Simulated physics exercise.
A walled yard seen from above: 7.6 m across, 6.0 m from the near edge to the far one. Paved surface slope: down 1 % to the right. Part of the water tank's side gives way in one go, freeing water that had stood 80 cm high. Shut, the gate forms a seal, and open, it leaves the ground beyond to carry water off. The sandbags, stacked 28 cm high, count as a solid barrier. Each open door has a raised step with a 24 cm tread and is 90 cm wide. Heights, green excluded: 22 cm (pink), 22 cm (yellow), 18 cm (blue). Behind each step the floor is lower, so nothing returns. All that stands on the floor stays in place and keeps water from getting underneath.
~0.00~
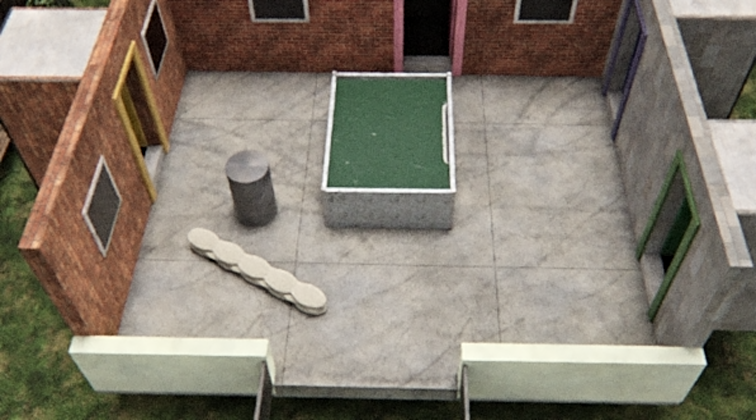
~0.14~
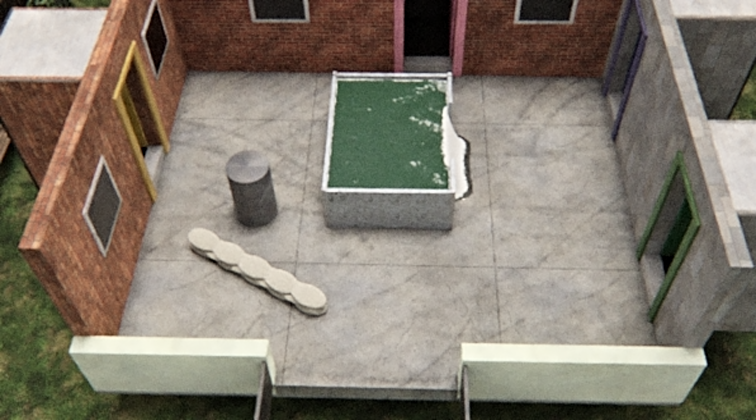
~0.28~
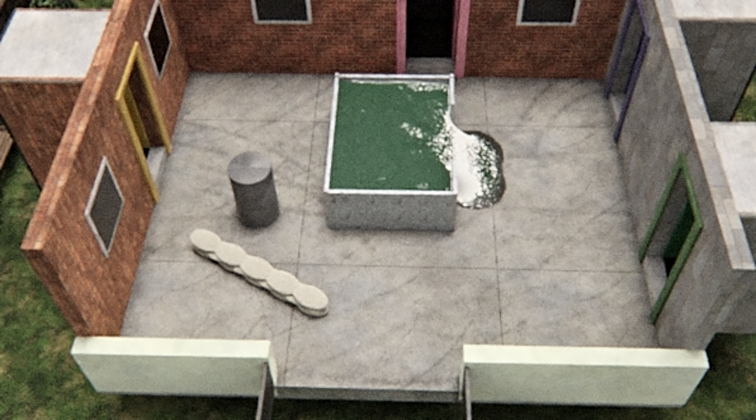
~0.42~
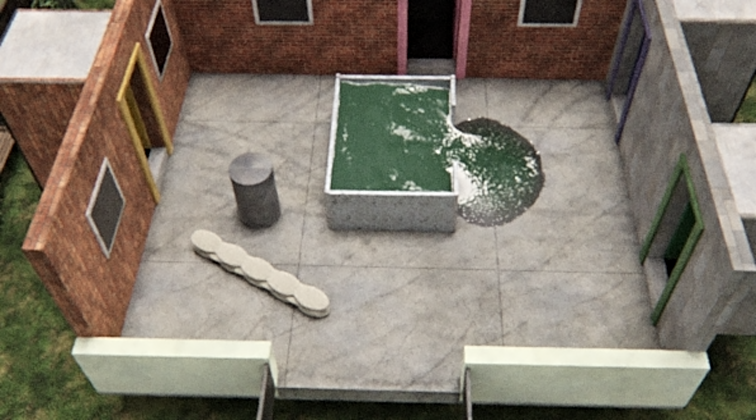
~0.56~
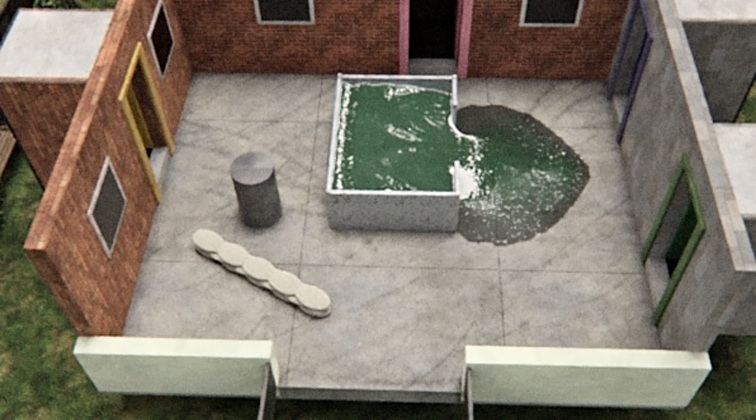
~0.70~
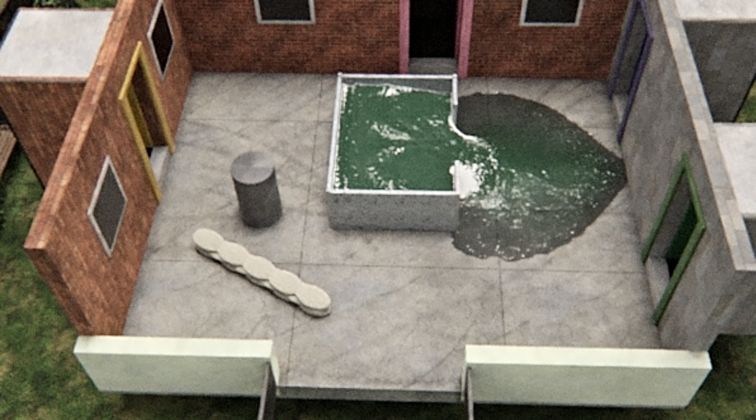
A raised water tank in a walled yard sat still until its right side gave way, and green water poured out, spreading rightward across the paving in a wide, dark, foam-flecked puddle.
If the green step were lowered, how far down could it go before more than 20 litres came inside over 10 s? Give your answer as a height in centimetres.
Down to about 14.5 cm.
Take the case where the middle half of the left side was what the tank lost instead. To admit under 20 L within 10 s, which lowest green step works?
At least roughly 9.0 centimetres tall.
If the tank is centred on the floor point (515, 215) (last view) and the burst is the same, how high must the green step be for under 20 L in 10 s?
Some 22 cm.
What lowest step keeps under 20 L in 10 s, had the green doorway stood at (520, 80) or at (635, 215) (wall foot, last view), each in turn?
First place around 11.0 cm, second around 31 cm.
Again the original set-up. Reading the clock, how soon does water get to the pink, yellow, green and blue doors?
Times: Pink 3.0 s, yellow 6.5 s, green 1.3 s, blue 0.9 s.
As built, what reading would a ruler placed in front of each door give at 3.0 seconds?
Depths in cm - pink: 3, yellow: 0, green: 16, blue: 28.
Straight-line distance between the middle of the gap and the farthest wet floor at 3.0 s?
Roughly 4.6 metres.
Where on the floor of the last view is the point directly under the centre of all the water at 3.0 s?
I'd put it close to (493, 182).
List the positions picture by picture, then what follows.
The first frame shows the water tank at (390, 132) is whole and still, 80 cm deep; the green door at (663, 246) is dry.
In the second frame, water pours out at (448, 154) and has run 0.3 m, to (468, 191); about 12 cm deep outside, 80 cm at the back.
In the third frame, water pours out at (449, 158) and has run 0.8 m, to (499, 190); about 13 cm deep outside, 80 cm at the back.
In the fourth frame, the front is at (537, 186), 1.4 m from the gap at (450, 159); 2.4 m2 of floor is wet, 76 cm left at the back.
In the fifth frame, the gap is at (452, 159), the front 2.2 m out at (585, 173); the back of the water tank holds 67 cm.
In the sixth frame, the front is at (626, 176), 2.9 m from the gap at (452, 158); 6.6 m2 of floor is wet, 69 cm left at the back; 1.4 m in a straight line remain to the green door at (668, 250).
After 1.4 s water covers 25 % of the floor, deepest (44 cm) near (460, 167); 11 cm at the green door, 0 litres in over its 22 cm step.
After 3.0 s water covers 35 % of the floor, deepest (36 cm) near (665, 369); 16 cm at the green door, 1 litre in over its 22 cm step.
After 10.0 s water covers 95 % of the floor, deepest (14 cm) near (660, 346); 13 cm at the green door, 1 litre in over its 22 cm step.
At the green door as built, the water arrived by 1.3 s and peaked near 22 cm at 2.0 s.
With a step of 13 cm, 34 litres would have come in within the 10 s; with 17.5 cm, 7 litres. So under 20 litres takes about 14.5 cm.
